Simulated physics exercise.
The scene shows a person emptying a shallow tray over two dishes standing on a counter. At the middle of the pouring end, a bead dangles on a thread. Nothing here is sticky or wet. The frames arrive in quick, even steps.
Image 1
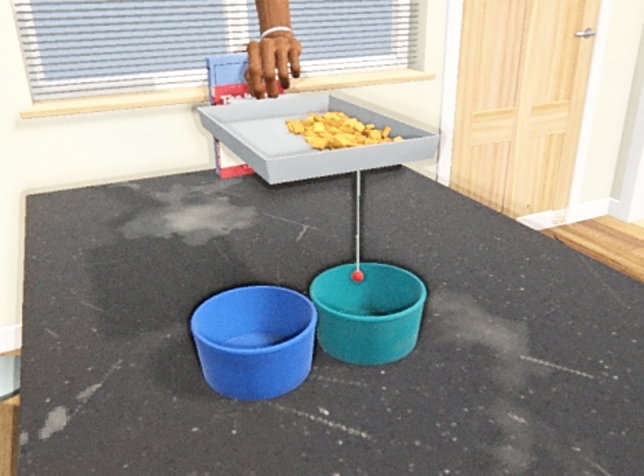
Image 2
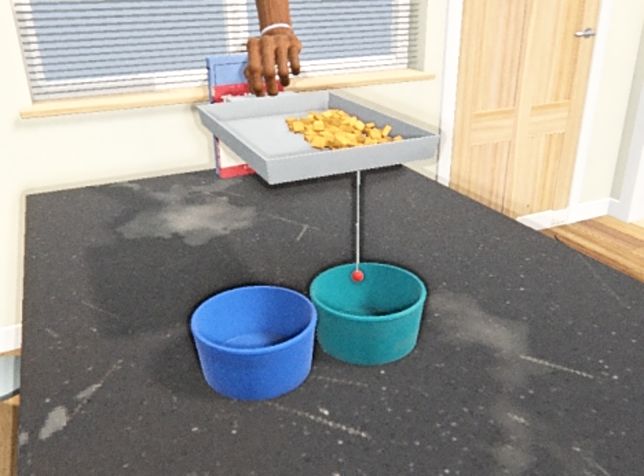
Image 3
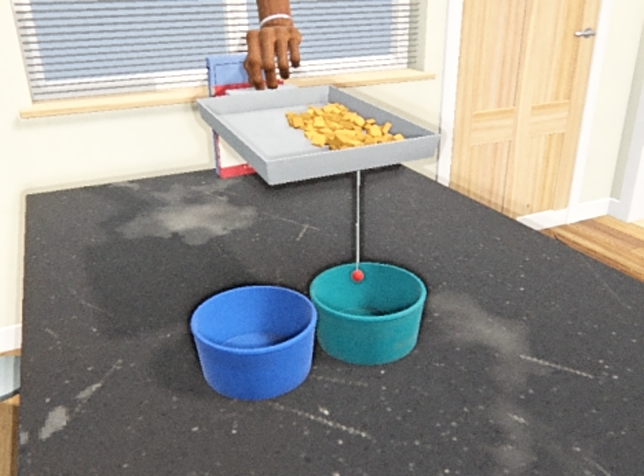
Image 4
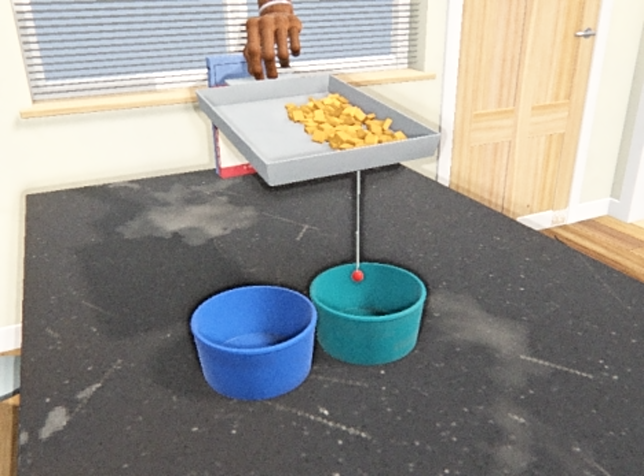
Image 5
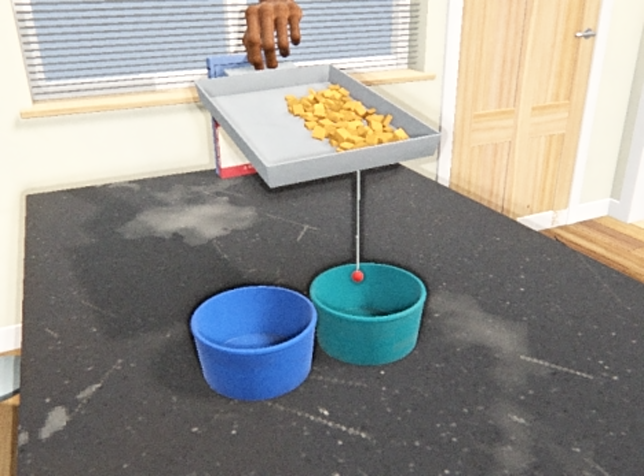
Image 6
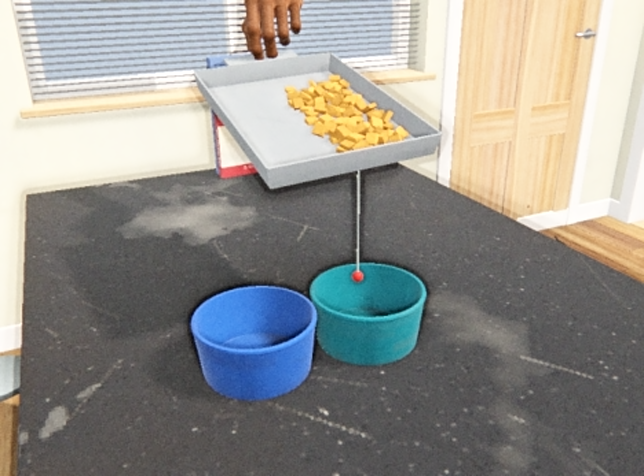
On a dark speckled counter, a hand at the far side of a shallow grey tray of cereal squares rises as the tray gradually tilts toward the front, above a blue dish and a teal dish, its beaded thread hanging still.
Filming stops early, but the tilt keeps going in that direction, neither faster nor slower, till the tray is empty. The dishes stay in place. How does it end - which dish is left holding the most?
It ends with the left-hand dish holding the most.
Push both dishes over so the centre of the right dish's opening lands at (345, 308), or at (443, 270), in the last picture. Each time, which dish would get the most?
For the first place, the dish on the right side; for the second, the dish on the left side.
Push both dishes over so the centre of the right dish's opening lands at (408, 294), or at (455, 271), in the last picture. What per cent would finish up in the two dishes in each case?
Trial 1 near 80 %, trial 2 near 40 %.
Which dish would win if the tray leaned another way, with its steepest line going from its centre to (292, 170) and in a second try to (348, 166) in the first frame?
Heading one: The dish placed left; heading two: The dish placed right.
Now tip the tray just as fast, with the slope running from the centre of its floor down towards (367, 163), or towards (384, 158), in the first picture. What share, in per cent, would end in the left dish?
You'd see roughly 0 per cent the first time and 0 per cent the second.
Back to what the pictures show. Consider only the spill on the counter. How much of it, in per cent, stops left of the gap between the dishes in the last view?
I'd put it at around 10 per cent.
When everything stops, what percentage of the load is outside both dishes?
Around 60 in a hundred.
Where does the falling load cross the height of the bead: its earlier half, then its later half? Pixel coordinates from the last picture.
I'd place the first part at (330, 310) and the rest at (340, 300).
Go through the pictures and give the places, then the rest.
Corners of the pouring end at (269, 158) and (434, 135), level; middle of the load at (349, 133), cereal squares; left dish at (276, 369); right dish at (395, 335); bead on its thread at (358, 276), in the first picture.
Corners of the pouring end at (269, 159) and (434, 135), level; middle of the load at (349, 132), in the second picture.
Corners of the pouring end at (269, 160) and (435, 134), tipped barely, lowest at the left corner; middle of the load at (349, 128), in the third picture.
Corners of the pouring end at (270, 162) and (435, 134), tipped a little, lowest at the left corner; middle of the load at (349, 123), in the fourth picture.
Corners of the pouring end at (270, 164) and (436, 133), tipped a little, lowest at the left corner; middle of the load at (349, 119), in the fifth picture.
Corners of the pouring end at (270, 166) and (437, 133), tipped a little, lowest at the left corner; middle of the load at (350, 114); left dish at (276, 369); right dish at (395, 336), in the sixth picture.
Soon, tray tipped steeply; all on the tray.
A while on, tray tipped right over; most on the tray; a stray few in the left dish; a stray few in the right dish; a small part outside both; a stray few in the air.
Towards the end, tray tipped past a quarter turn; about a third in the left dish; a small part in the right dish; about half outside both.
Finally, tray tipped past a quarter turn; about a third in the left dish; a small part in the right dish; about half outside both.
